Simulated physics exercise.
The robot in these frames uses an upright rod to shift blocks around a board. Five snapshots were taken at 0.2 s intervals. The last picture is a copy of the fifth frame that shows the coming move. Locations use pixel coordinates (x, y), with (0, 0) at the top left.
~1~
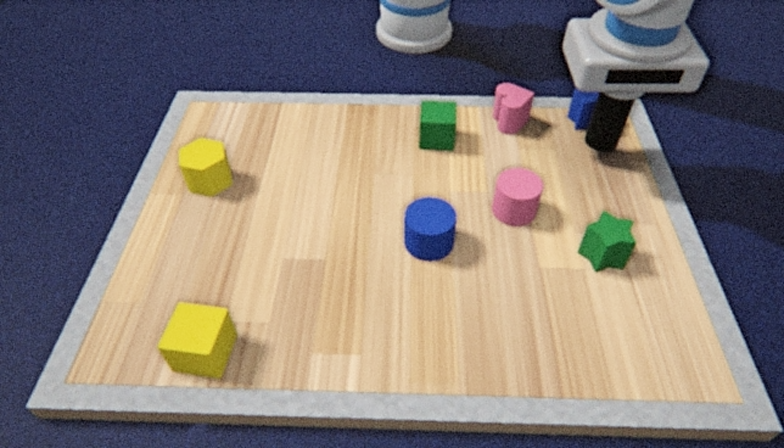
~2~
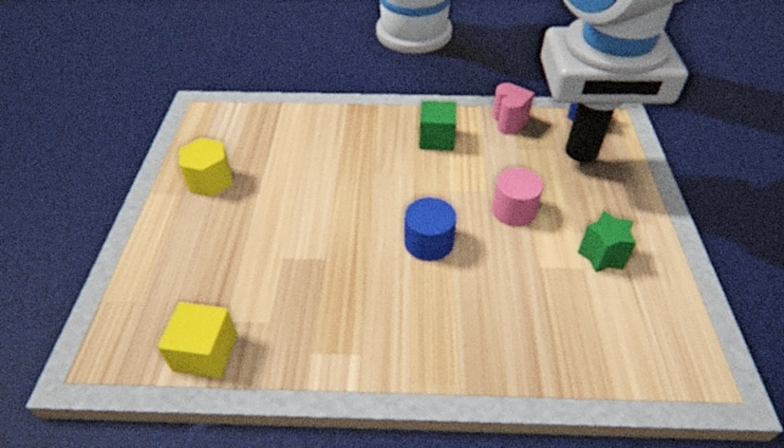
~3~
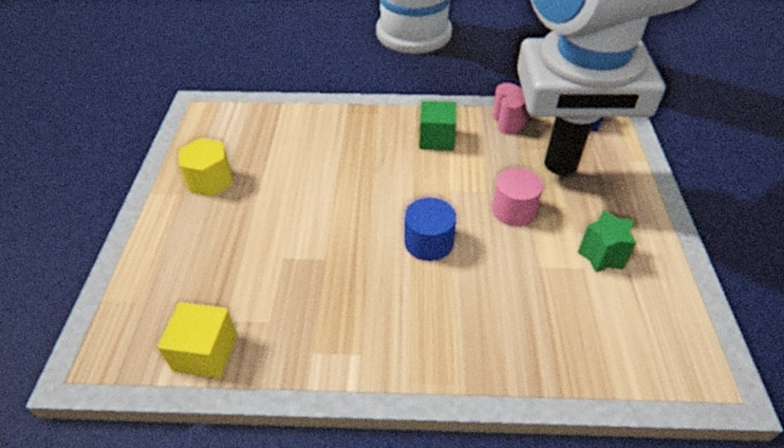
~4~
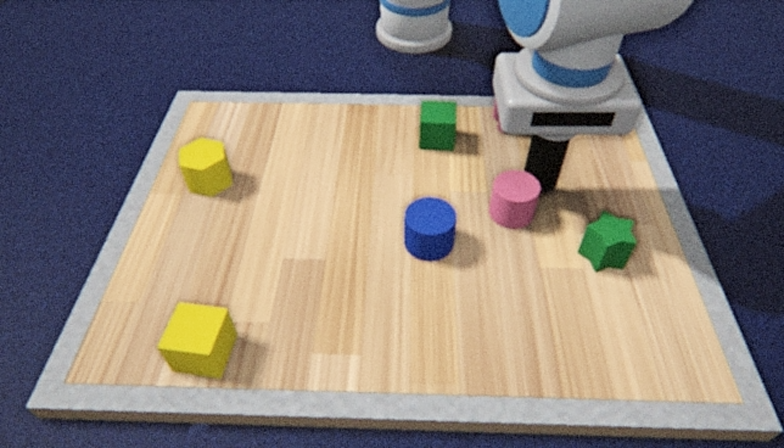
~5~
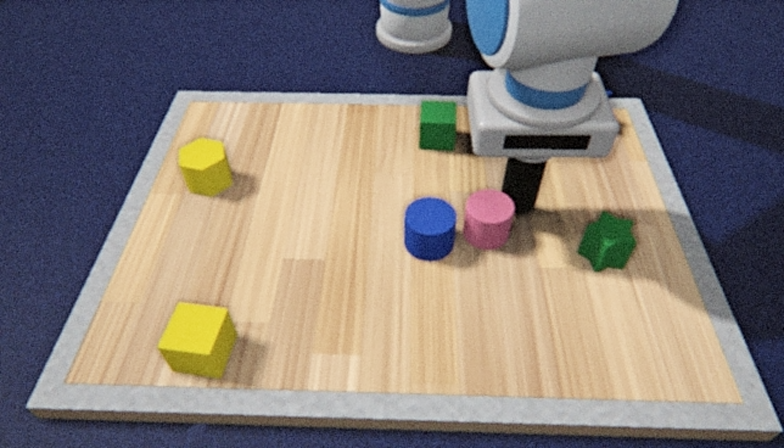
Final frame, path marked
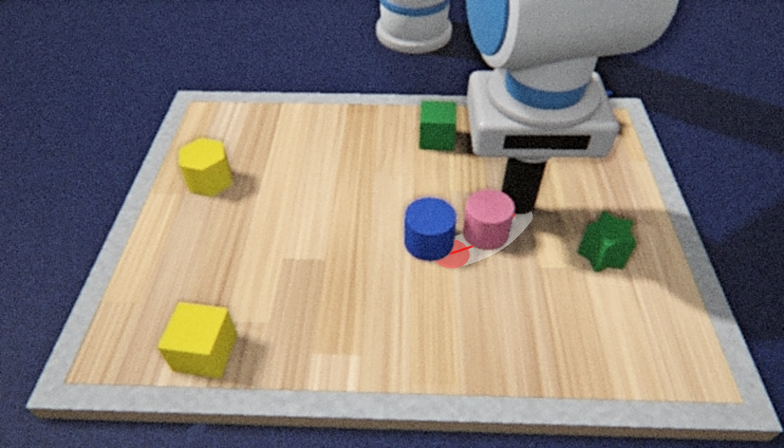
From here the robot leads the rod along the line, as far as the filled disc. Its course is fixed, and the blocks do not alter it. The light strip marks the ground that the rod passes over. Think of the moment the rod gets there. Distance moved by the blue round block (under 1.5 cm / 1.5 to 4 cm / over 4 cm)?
Distance: More than 4 cm.
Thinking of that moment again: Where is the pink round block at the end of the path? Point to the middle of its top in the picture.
At roughly (426, 253).
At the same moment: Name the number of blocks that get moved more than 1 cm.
It shifts two blocks.
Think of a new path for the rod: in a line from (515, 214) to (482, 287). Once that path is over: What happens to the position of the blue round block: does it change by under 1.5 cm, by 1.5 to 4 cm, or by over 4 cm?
Between 1.5 and 4 cm.
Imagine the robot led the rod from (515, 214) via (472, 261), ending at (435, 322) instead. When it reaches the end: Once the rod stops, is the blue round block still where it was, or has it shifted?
It is moved off its spot.
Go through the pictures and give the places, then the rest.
Rod's lower end at (601, 142); blue round block at (431, 215); pink round block at (520, 183); green star block at (614, 228), in the first frame.
Rod at (582, 152); blocks still, in the second frame.
Rod at (561, 165); blocks still, in the third frame.
Rod at (540, 181); pink round block at (517, 185), in the fourth frame.
Rod at (518, 202); blue round block at (431, 215); pink round block at (491, 205); green star block at (614, 228), in the fifth frame.
Drawn move, from (515, 214) over (499, 231) and (477, 244) to (451, 253).
On the path given first. Halfway along, rod at (490, 226); blue round block at (408, 221); pink round block at (459, 230).
At the end, rod at (452, 241); blue round block at (383, 228); pink round block at (426, 253); green star block still.
